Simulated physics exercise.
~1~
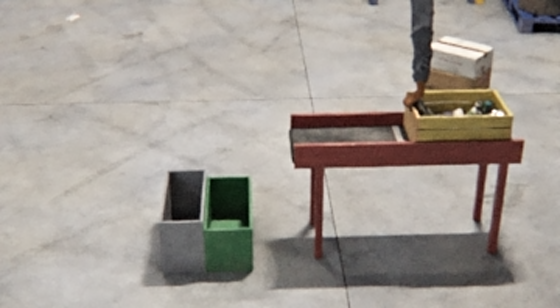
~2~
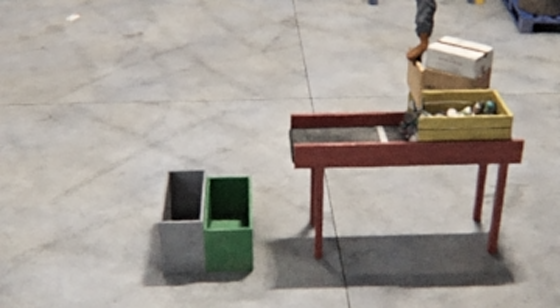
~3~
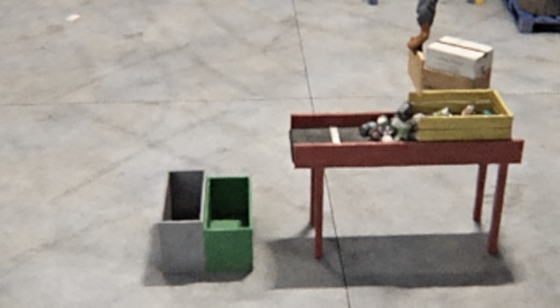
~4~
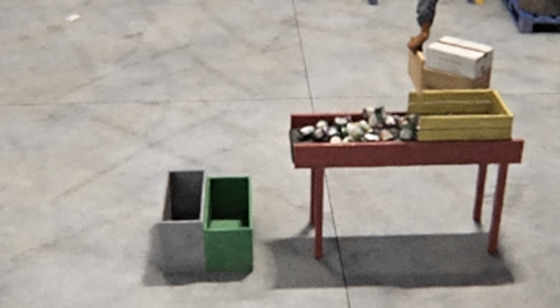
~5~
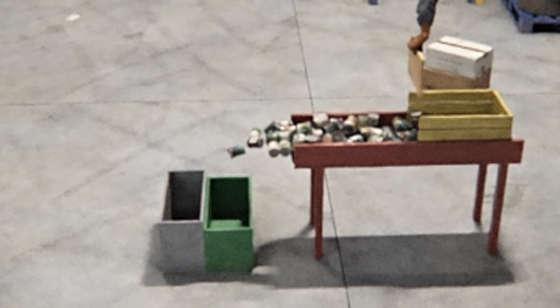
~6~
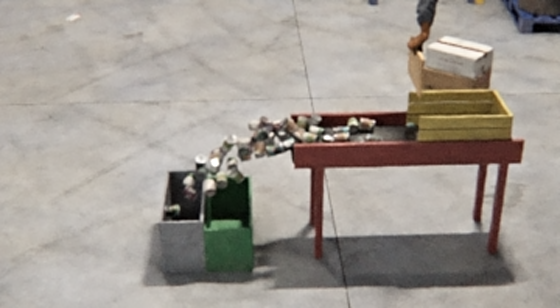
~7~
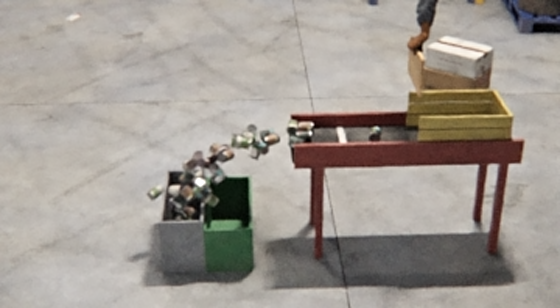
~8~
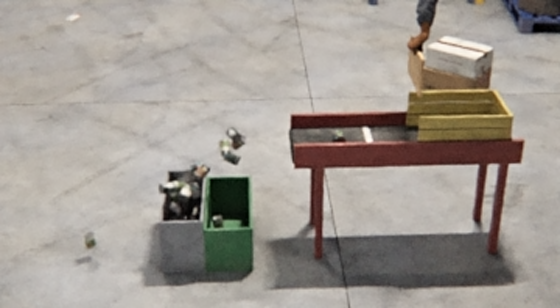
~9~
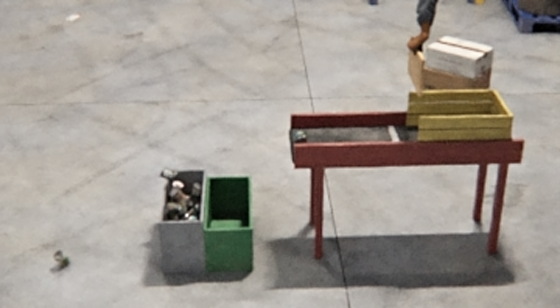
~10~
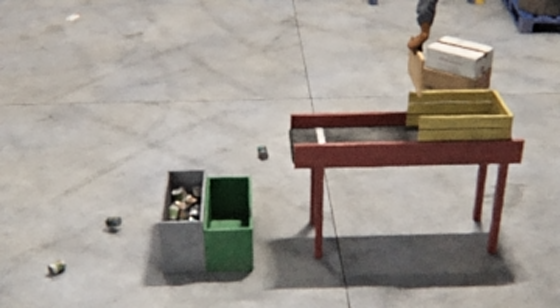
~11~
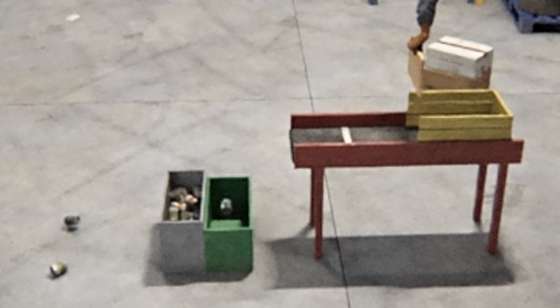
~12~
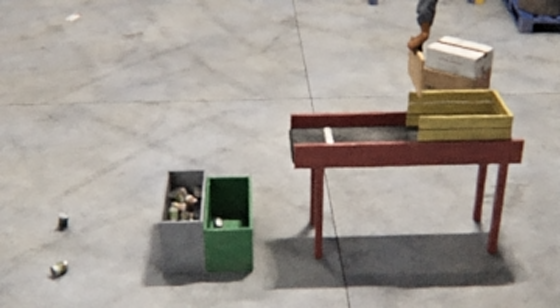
A red conveyor table carried a load of small tins left out of a yellow pen and flung them off its end, most dropping into a grey bin, a couple landing in the green tote beside it and two on the floor beyond.
